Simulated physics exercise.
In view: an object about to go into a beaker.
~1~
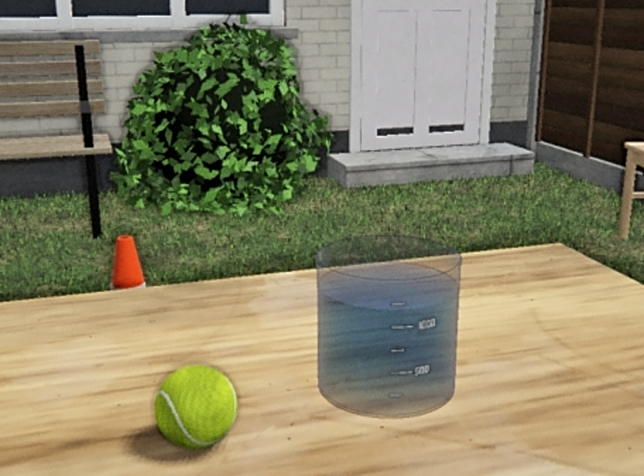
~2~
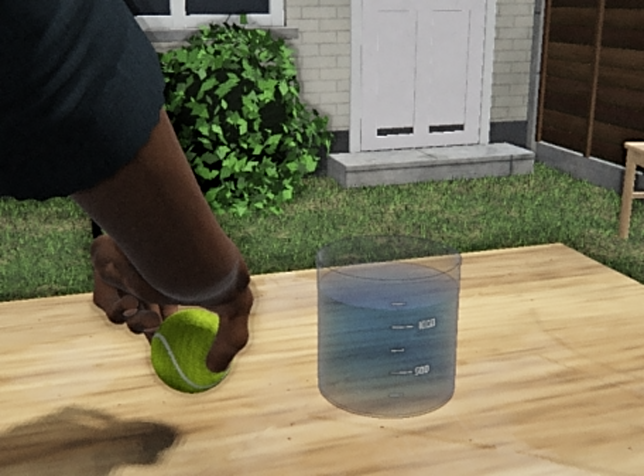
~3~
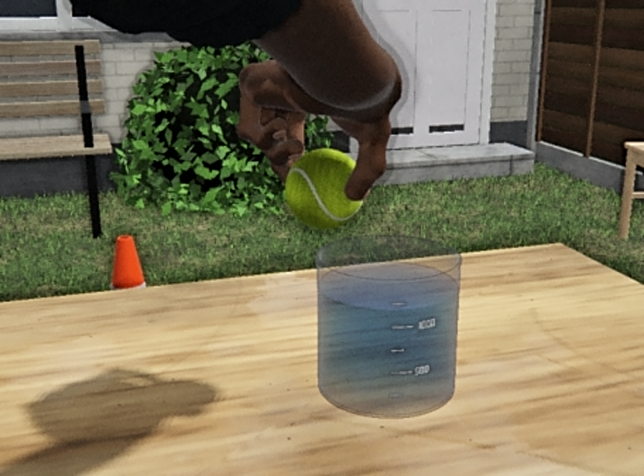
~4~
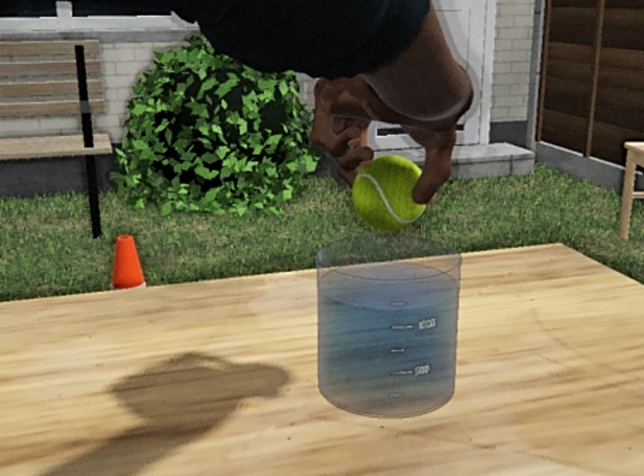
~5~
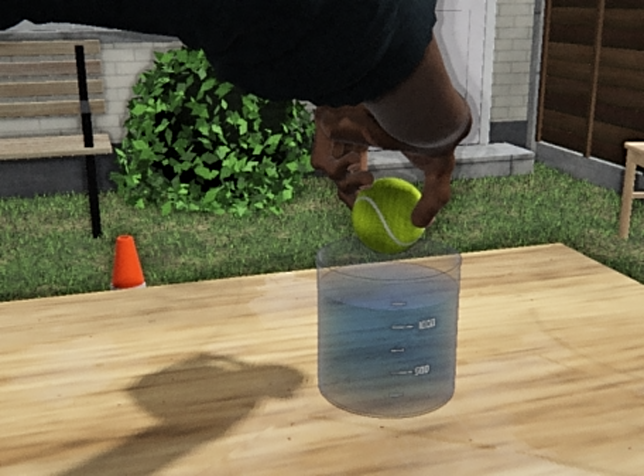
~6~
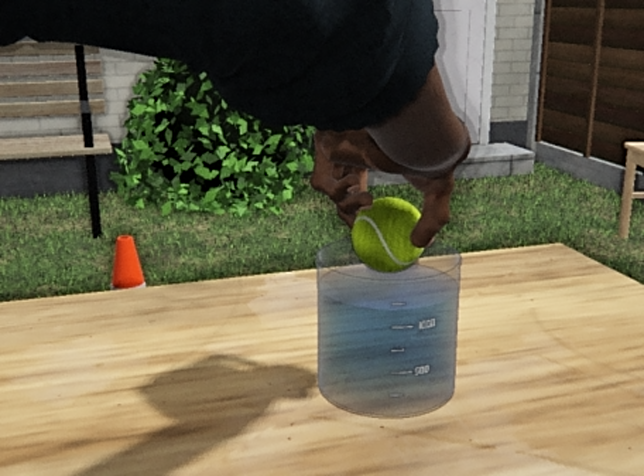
In a grassy backyard seen from slightly above a pale wooden tabletop, a brick wall, white door, leafy green bush, bench and small orange cone stand behind. A yellow-green tennis ball lies at left beside a clear beaker of bluish water near the centre. A dark-sleeved arm reaches in, picks up the ball, carries it right above the beaker and lowers it to just over the water, the camera staying still.
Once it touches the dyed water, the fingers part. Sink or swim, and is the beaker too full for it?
The thing stays at the surface; the beaker has room for it.
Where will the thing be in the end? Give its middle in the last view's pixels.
Around (388, 275).
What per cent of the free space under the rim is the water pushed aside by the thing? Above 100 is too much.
About 20 per cent.
A moment on, the tennis ball enters the dyed water; the beaker is about three quarters full.
Further on, the tennis ball comes up again; the beaker is about three quarters full.
When it is over, the tennis ball is afloat; the beaker is about three quarters full; none went over.
